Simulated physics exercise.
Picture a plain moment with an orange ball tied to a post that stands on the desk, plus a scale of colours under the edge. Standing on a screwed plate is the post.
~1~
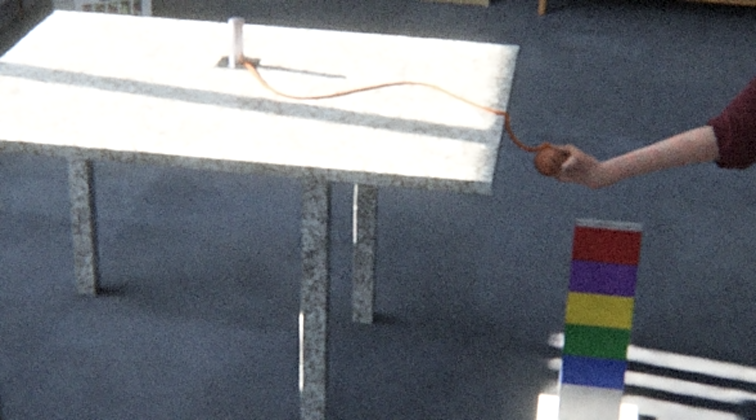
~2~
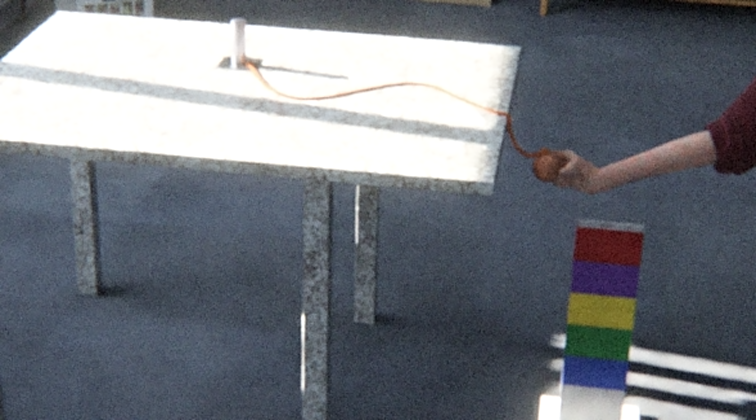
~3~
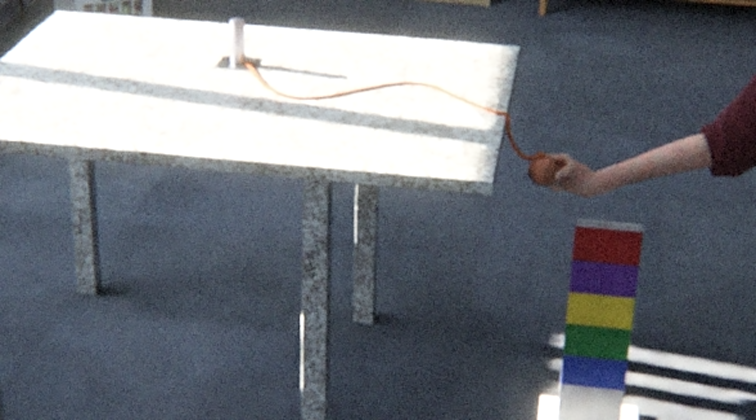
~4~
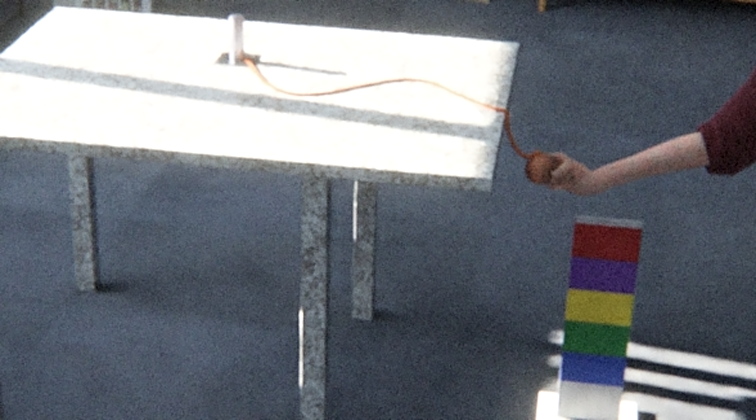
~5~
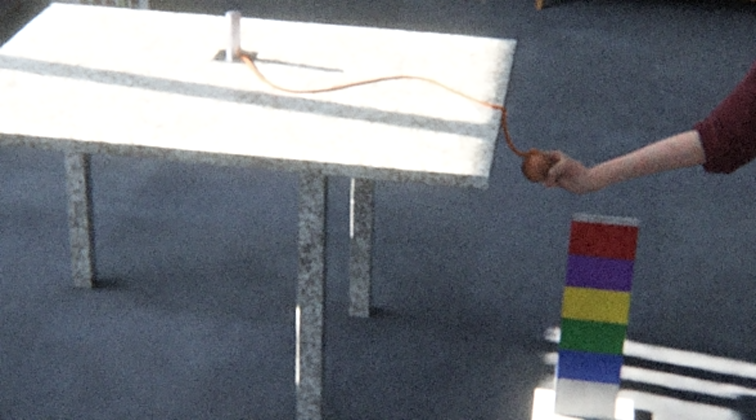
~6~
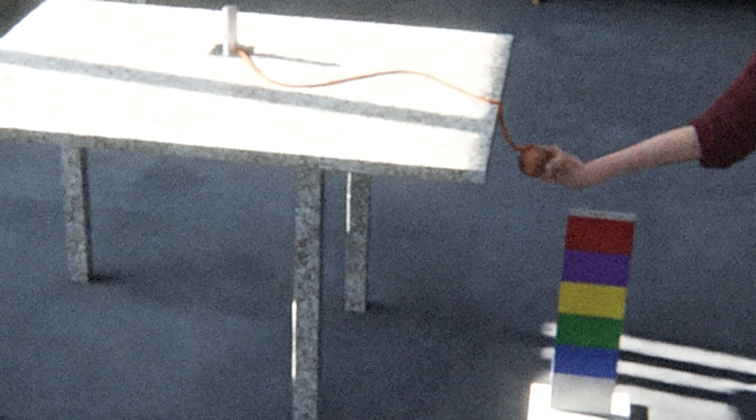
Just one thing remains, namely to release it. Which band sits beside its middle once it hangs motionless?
The purple band.
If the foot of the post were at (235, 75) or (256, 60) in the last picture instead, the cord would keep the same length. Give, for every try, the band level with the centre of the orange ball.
Try one - yellow; try two - yellow.
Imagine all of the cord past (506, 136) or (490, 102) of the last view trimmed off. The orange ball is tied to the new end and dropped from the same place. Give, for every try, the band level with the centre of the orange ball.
Cut one gives red; cut two gives no band.
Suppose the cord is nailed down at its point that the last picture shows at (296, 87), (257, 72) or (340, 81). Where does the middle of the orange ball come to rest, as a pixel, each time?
First (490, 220), next (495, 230), last (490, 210).
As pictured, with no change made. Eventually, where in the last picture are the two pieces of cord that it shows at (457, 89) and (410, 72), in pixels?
At (499, 130), then (464, 94).
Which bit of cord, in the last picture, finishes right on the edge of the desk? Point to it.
It lies at about (442, 82).
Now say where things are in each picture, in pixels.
Orange ball (549, 162); red (606, 247); purple (603, 280); yellow (600, 311); green (596, 343); blue (593, 373), in the first frame.
Orange ball (547, 167); cord through (258, 77) (299, 99) (369, 89) (438, 88) (491, 111), in the second frame.
Orange ball (543, 171), in the third frame.
Orange ball (540, 170); cord through (256, 73) (298, 95) (367, 85) (437, 85) (489, 107), in the fourth frame.
Orange ball (536, 168), in the fifth frame.
Orange ball (533, 163); cord through (250, 65) (291, 86) (361, 77) (430, 77) (483, 99), in the sixth frame.
Early on, ball near (520, 256); level with purple.
Midway, ball near (464, 238); level with purple.
Near the end, ball near (498, 255); level with purple.
Finally, ball near (494, 253); level with purple. The cord holds its middle at purple.
